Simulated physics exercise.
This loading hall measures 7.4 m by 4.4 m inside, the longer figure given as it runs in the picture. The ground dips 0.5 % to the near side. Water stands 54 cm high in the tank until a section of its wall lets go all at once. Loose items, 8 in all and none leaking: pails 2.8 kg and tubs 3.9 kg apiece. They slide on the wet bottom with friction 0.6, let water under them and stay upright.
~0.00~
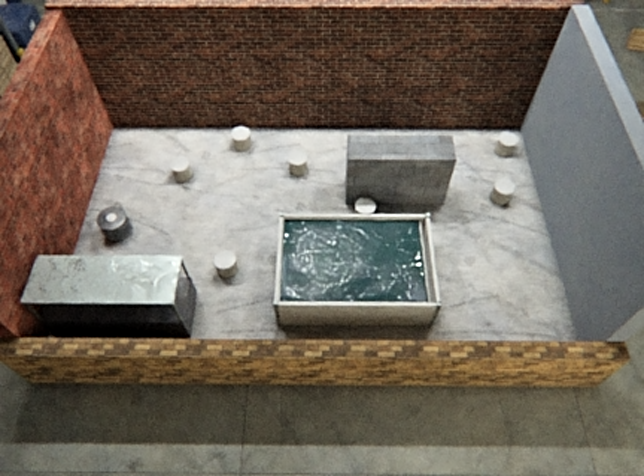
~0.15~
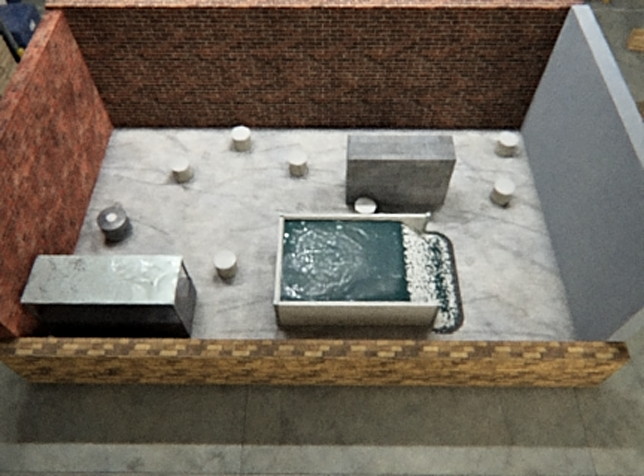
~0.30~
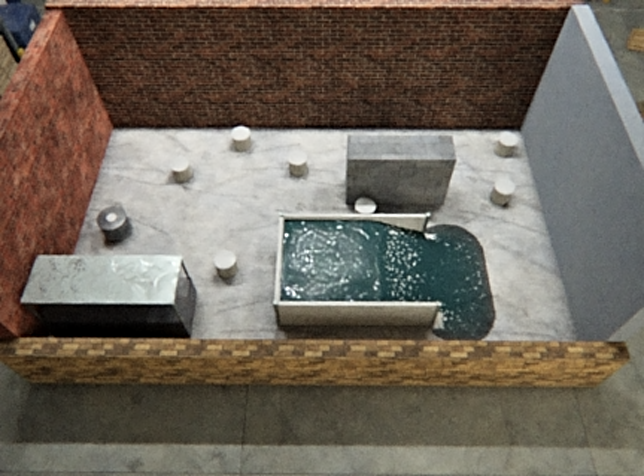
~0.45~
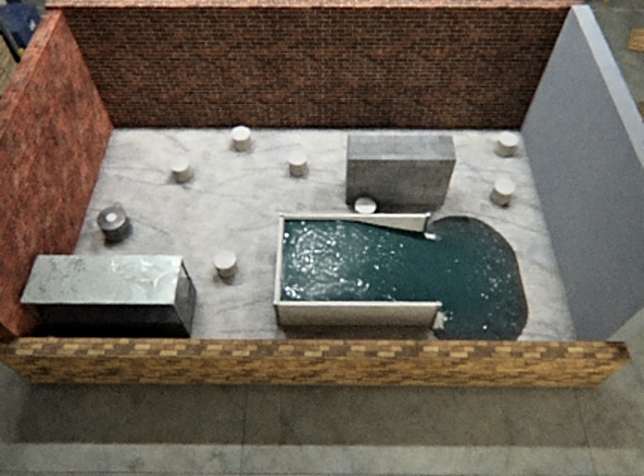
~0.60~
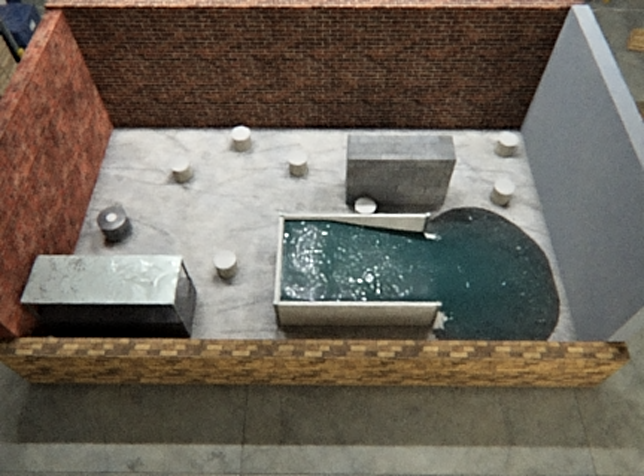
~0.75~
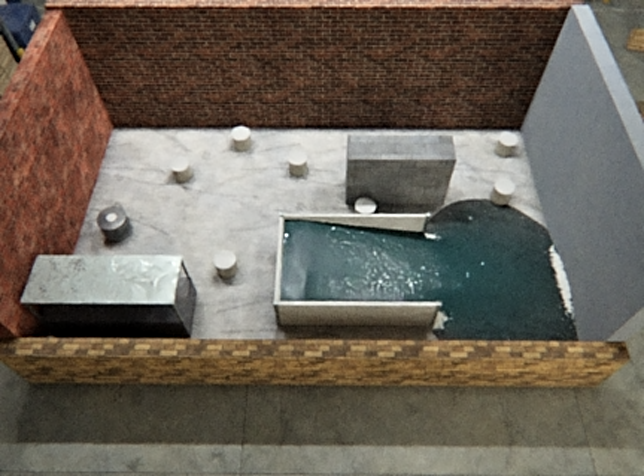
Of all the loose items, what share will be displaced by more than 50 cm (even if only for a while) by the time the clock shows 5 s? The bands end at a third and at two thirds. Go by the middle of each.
That comes to one to two thirds.
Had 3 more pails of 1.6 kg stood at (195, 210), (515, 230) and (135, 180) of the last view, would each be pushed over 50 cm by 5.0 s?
In that order: Under, more, under.
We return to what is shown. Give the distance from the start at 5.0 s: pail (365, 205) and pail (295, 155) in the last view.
In that order: 0 cm, 80 cm.
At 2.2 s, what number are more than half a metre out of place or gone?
I count 1.
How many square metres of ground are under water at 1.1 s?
About 8.5 m2.
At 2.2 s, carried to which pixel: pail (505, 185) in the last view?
Near (508, 132).
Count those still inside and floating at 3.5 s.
At that moment 1.
After 1.1 s 0 of 8 are over 50 cm from their spots; 0 afloat.
After 2.2 s 1 of 8 are over 50 cm from their spots; 2 afloat.
After 3.5 s 2 of 8 are over 50 cm from their spots; 1 afloat.
After 5.0 s 3 of 8 are over 50 cm from their spots, and 3 have been at some point; 2 afloat.
